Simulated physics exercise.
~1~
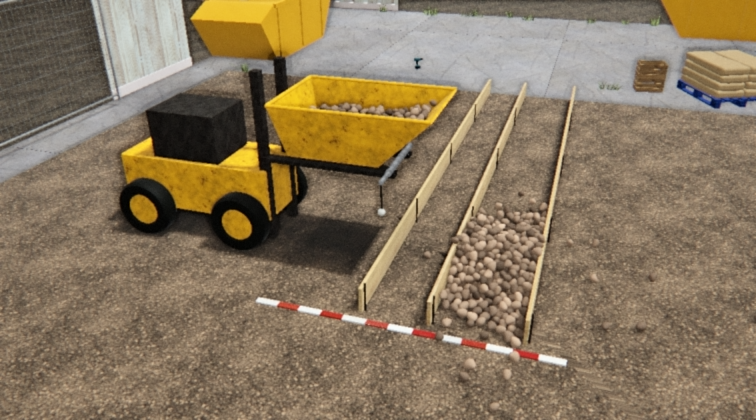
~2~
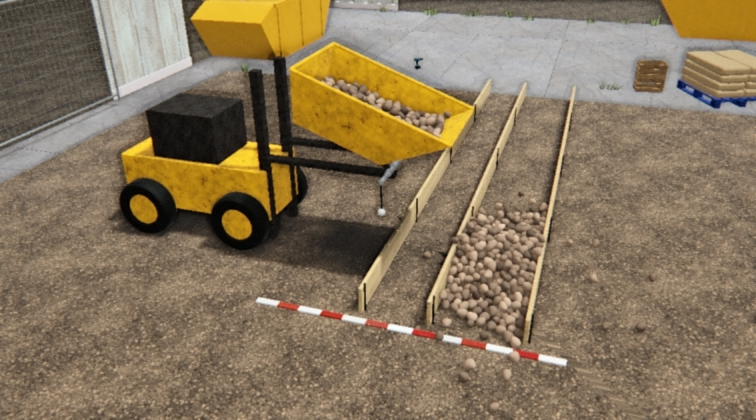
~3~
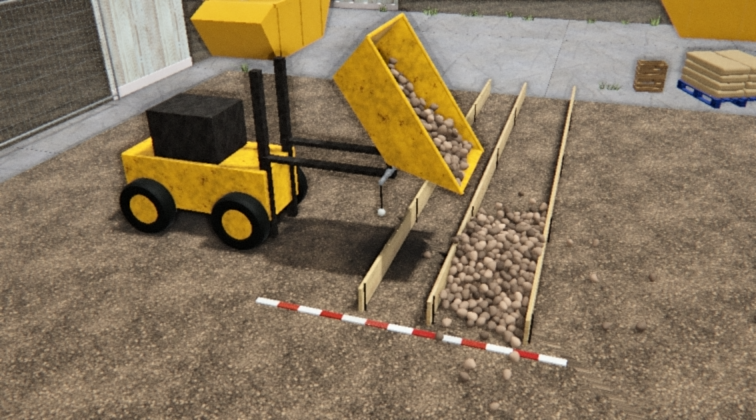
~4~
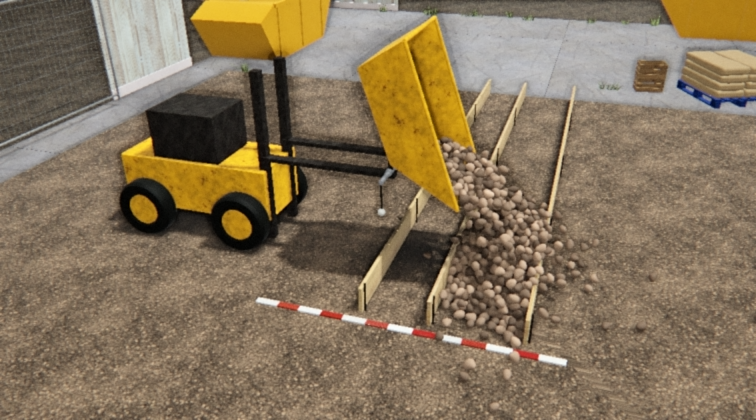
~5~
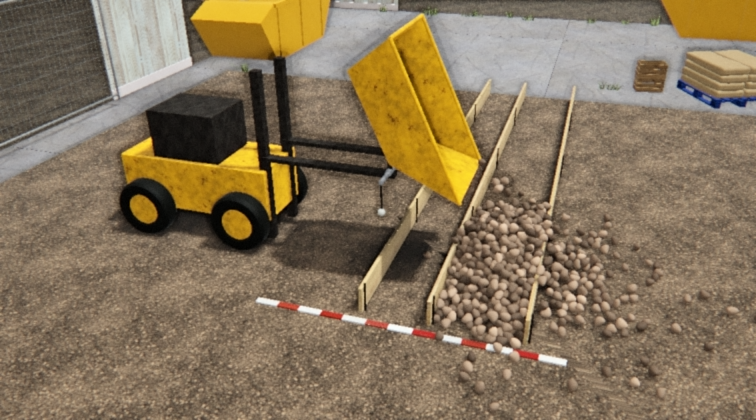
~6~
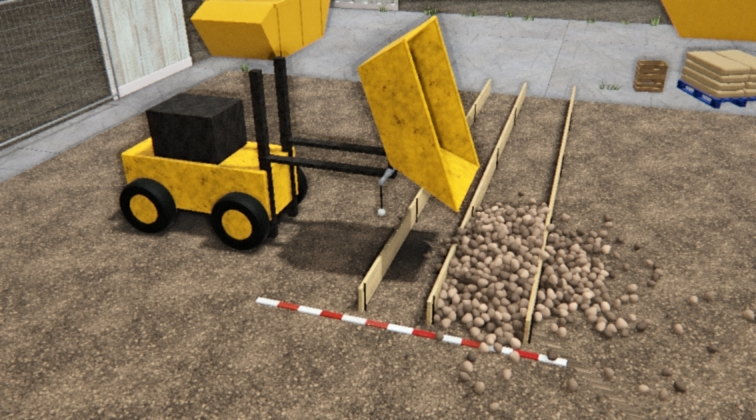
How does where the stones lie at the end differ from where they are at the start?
At the start the stones are partly in the raised yellow skip and partly on the ground between the boards. By the end their middle is lower and further right, with all of them out of the skip and some beyond the last board.
